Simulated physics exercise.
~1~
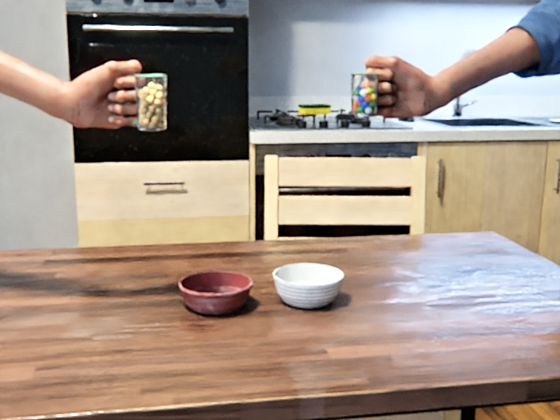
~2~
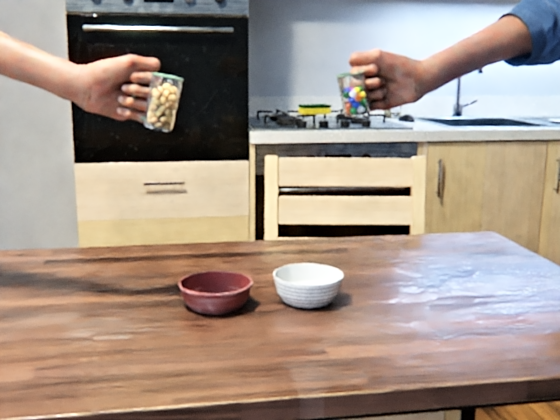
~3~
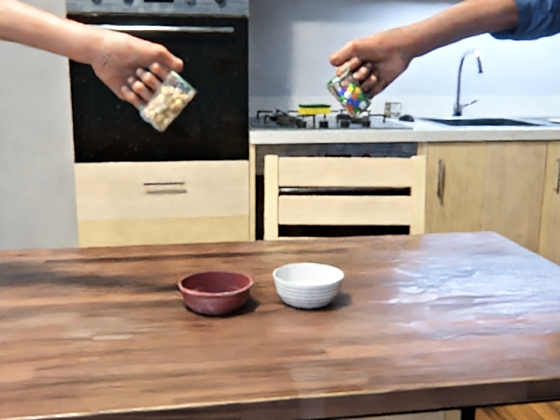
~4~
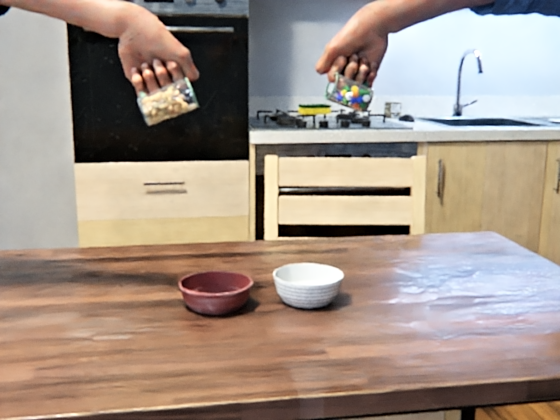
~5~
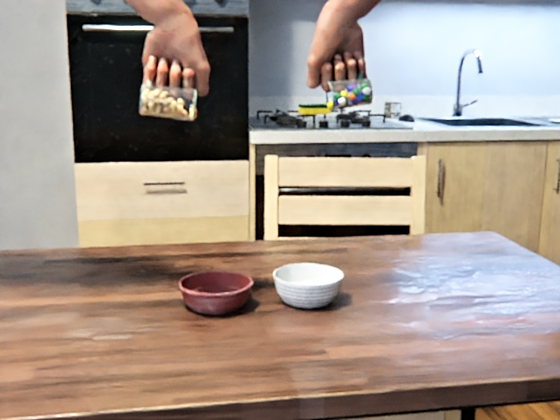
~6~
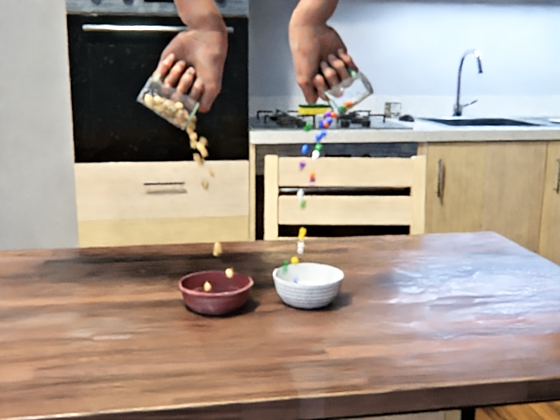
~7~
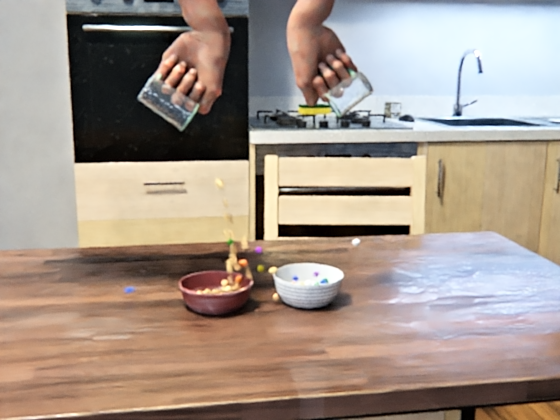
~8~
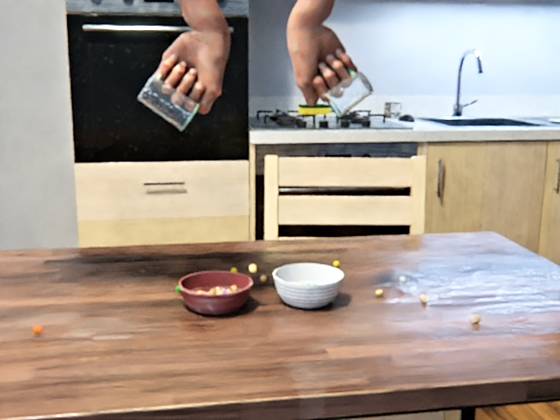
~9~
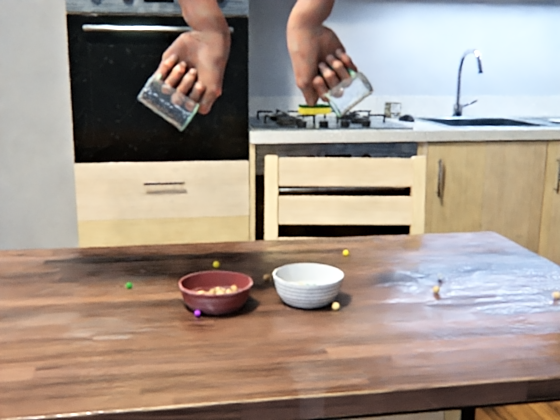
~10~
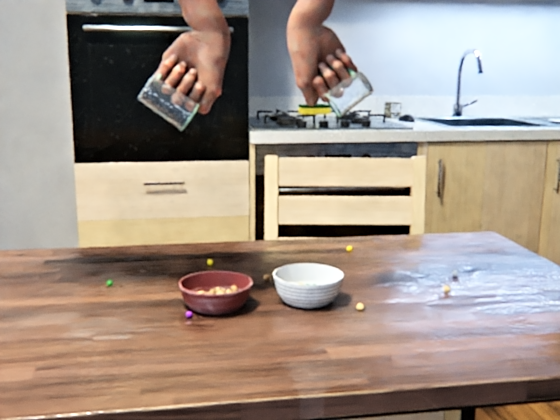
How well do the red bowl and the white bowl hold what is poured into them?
Neither bowl keeps everything in. Some of the pieces poured into each one bounce out and scatter over the table.
